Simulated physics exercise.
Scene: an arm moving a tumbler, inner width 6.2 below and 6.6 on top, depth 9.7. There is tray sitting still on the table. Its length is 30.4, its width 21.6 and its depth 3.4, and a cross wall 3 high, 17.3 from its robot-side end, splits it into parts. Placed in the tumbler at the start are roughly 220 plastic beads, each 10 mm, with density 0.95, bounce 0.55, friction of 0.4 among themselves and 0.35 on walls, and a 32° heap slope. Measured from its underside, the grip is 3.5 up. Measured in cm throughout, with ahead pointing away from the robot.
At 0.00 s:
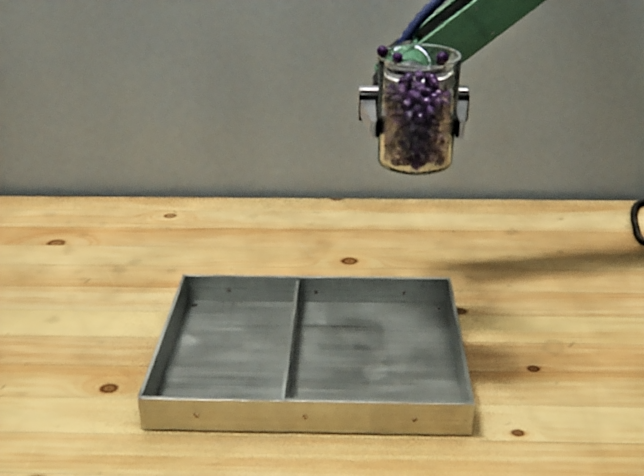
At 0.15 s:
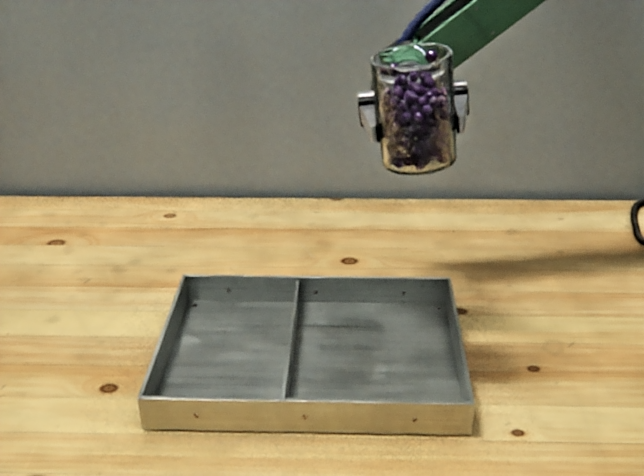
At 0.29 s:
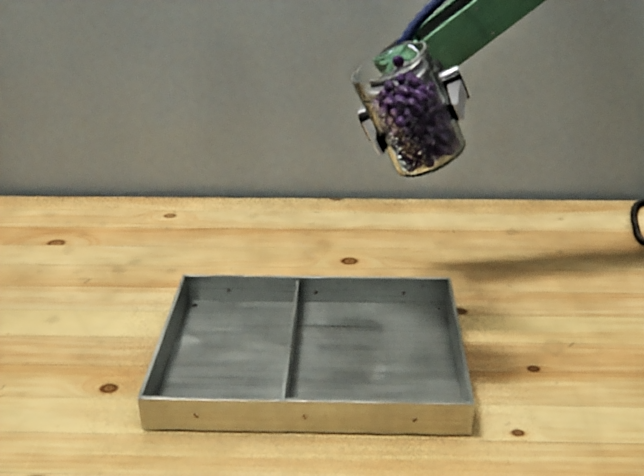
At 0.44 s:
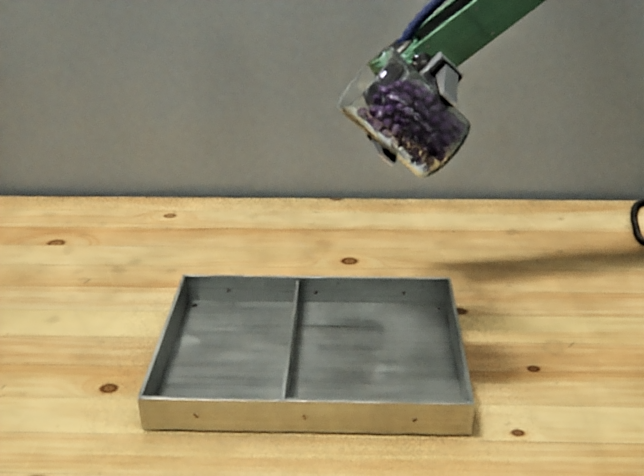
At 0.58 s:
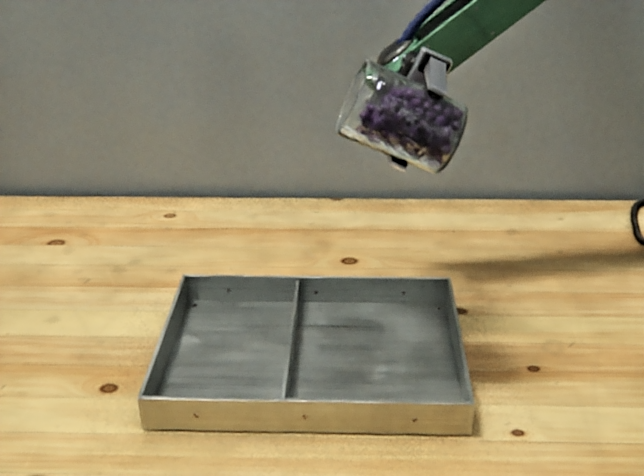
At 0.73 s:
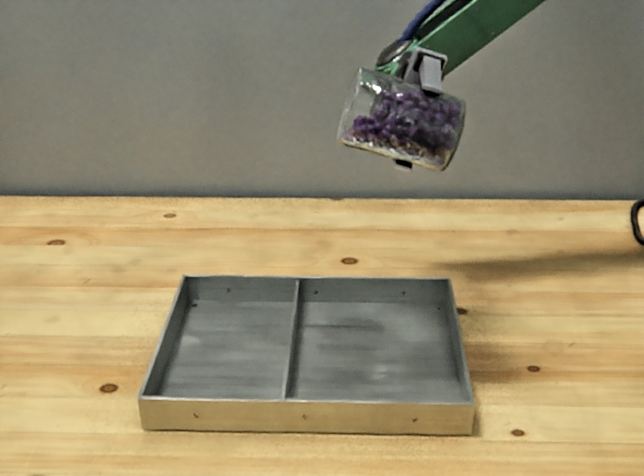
A green robotic arm tilts a clear tumbler of purple beads leftward above a divided tray.
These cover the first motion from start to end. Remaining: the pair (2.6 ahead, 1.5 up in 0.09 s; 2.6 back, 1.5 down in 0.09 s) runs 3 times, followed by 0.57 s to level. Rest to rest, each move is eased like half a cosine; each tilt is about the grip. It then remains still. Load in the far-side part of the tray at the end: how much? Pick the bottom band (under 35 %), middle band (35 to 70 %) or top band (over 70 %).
Middle band.
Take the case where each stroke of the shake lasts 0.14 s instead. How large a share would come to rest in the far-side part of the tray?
Estimate: Close to 10 percent.
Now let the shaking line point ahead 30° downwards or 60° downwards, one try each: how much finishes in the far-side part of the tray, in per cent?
It comes to around 10 per cent on the first try and around 5 per cent on the second.
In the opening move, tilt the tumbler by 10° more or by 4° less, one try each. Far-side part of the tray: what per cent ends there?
About 60 per cent for the first try and 25 per cent for the second.
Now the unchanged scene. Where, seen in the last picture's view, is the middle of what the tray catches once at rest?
(240, 352).
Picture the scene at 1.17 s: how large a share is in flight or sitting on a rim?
Some 16 percent.
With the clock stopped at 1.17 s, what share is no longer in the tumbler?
By then near 45 % is out.
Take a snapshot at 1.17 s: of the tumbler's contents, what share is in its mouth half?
Close to 40 in a hundred.
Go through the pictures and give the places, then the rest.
Tumbler middle at (417, 111), level; upper third of the load around (417, 102), from x 380 to 450, top at y 50; 216 in the tumbler, in the first frame.
Tumbler middle at (415, 111), tilted 7° forward; upper third of the load around (415, 102), from x 385 to 445, top at y 55, in the second frame.
Tumbler middle at (411, 112), tilted 25° forward; upper third of the load around (414, 103), from x 375 to 455, top at y 60, in the third frame.
Tumbler middle at (406, 116), tilted 48° forward; upper third of the load around (411, 105), from x 365 to 460, top at y 85, in the fourth frame.
Tumbler middle at (403, 119), tilted 66° forward; upper third of the load around (413, 109), from x 365 to 455, top at y 90, in the fifth frame.
Tumbler middle at (402, 121), tilted 73° forward; upper third of the load around (417, 111), from x 350 to 455, top at y 95; 216 in the tumbler, in the sixth frame.
By 1.17 s, tilted 73° forward, highest piece 29 above the table; 123 in the tumbler, 52 in the far-side part, 6 in the robot-side part, 35 in flight or on a rim.
By 1.62 s, tilted 24° forward, highest piece 31 above the table; 94 in the far-side part, 89 in the tumbler, 25 in the robot-side part, 7 on the table or floor, 1 in flight or on a rim.
By 2.04 s, level, highest piece 28 above the table; 94 in the far-side part, 89 in the tumbler, 26 in the robot-side part, 7 on the table or floor.
By 3.09 s, level, highest piece 28 above the table; 94 in the far-side part, 89 in the tumbler, 26 in the robot-side part, 7 on the table or floor.
Final count, 94 in the far-side part, 89 in the tumbler, 26 in the robot-side part, 7 on the table or floor. That is 44 % in the far-side part of the tray.
